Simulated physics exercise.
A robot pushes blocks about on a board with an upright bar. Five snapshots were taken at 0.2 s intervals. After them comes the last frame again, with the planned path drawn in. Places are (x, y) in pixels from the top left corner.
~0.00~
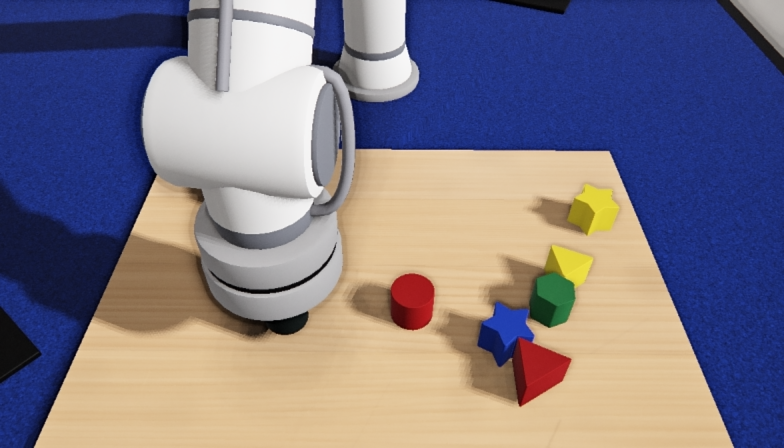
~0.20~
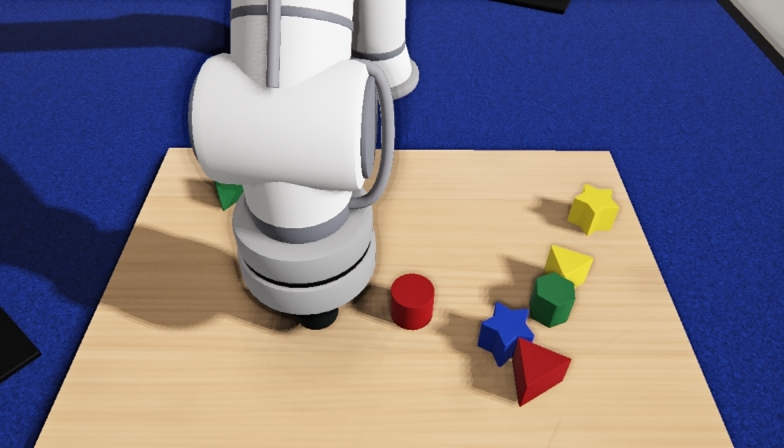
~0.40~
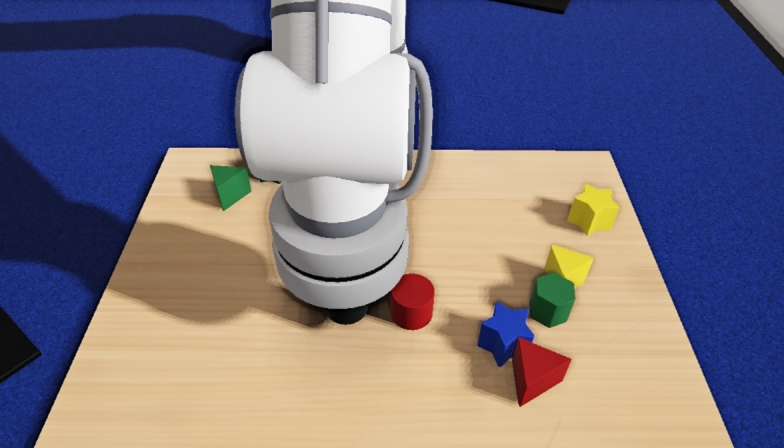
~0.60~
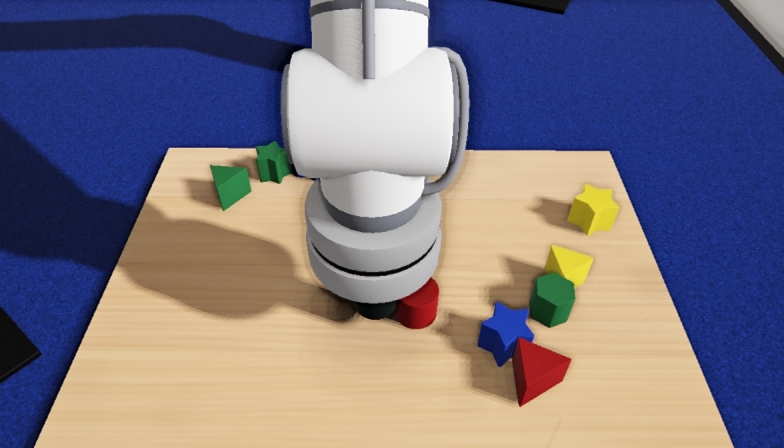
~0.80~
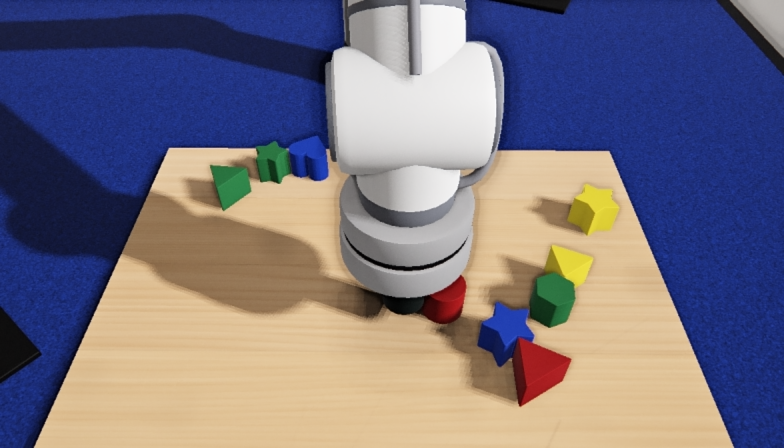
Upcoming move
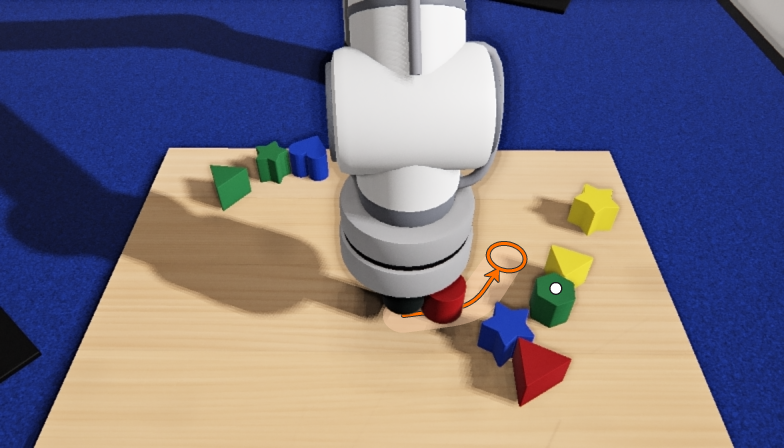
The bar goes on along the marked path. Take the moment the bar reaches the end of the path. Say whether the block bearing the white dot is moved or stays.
By the last moment of the path, the block bearing the white dot has stayed put.
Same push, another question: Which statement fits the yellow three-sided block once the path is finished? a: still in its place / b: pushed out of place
It's b.
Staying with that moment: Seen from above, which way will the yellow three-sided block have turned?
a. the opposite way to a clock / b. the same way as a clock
Letter b.
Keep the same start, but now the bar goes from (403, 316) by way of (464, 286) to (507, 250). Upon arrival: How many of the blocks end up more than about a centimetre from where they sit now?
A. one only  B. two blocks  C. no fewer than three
It's A.
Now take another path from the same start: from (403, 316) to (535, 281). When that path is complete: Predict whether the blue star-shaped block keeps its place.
It will remain on its spot.
The line goes from (403, 316) by way of (452, 309) and (486, 287) to (507, 257); the dot is on the green hexagon.
The first path, step by step. One third of the way, bar at (454, 292); red round block at (492, 274).
Two thirds of the way, bar at (490, 269); red round block at (530, 257).
At the end, bar at (510, 240); red round block at (552, 240); green hexagon unmoved; yellow three-sided block at (583, 258), turned 30° clockwise.
